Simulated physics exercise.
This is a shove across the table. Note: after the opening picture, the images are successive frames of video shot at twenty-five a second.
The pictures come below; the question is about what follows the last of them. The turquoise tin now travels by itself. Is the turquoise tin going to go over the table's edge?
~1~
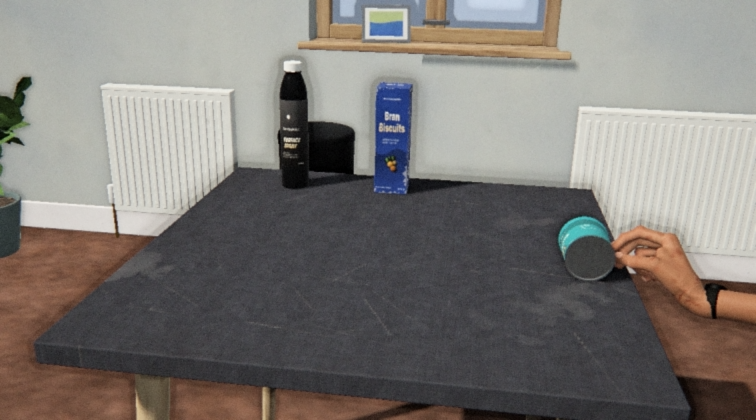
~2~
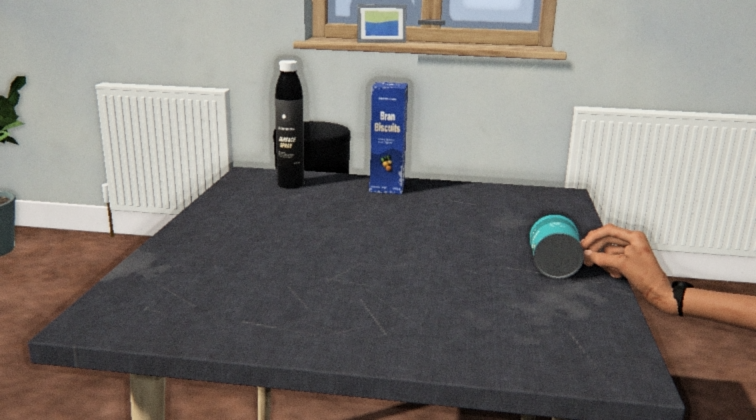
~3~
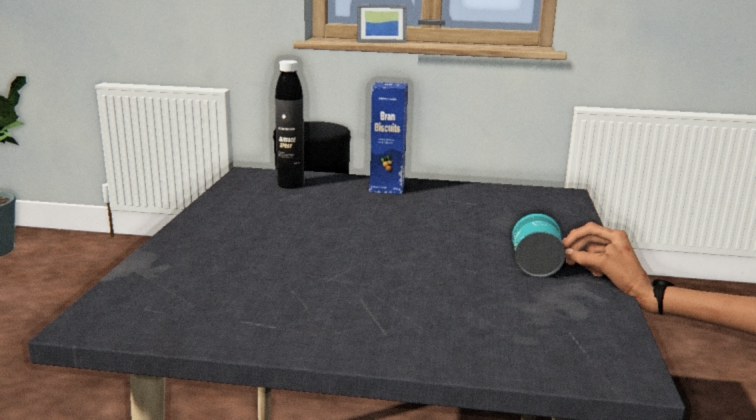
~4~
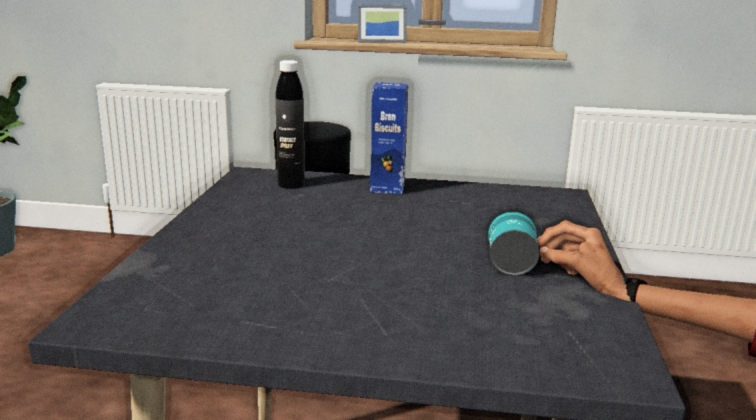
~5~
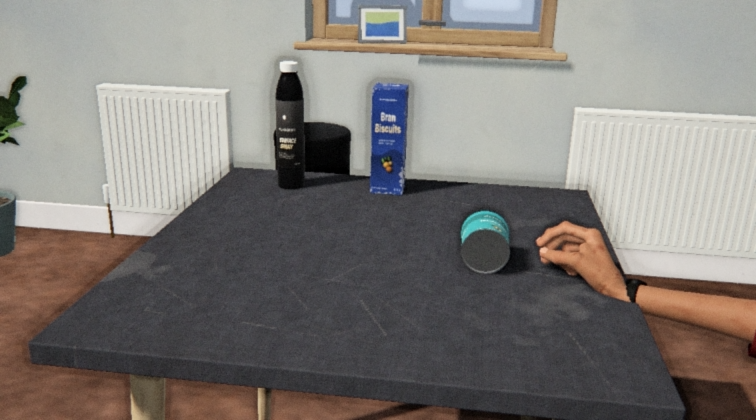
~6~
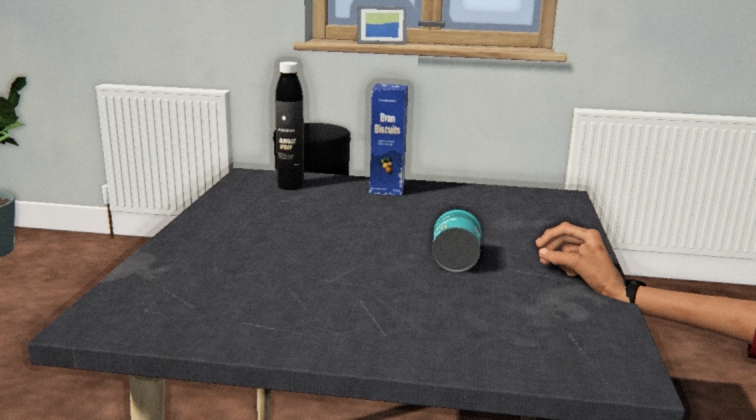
I expect it to pass the edge.
Then, 0.20 s after the last picture, turquoise tin rolled well along near (326, 231).
Then, 0.50 s after the last picture, turquoise tin rolled well along near (152, 218).
Then, 0.70 s after the last picture, turquoise tin now off the table.
Then, 1.00 s after the last picture, things are still on the move.
By the end, off the table, turquoise tin.
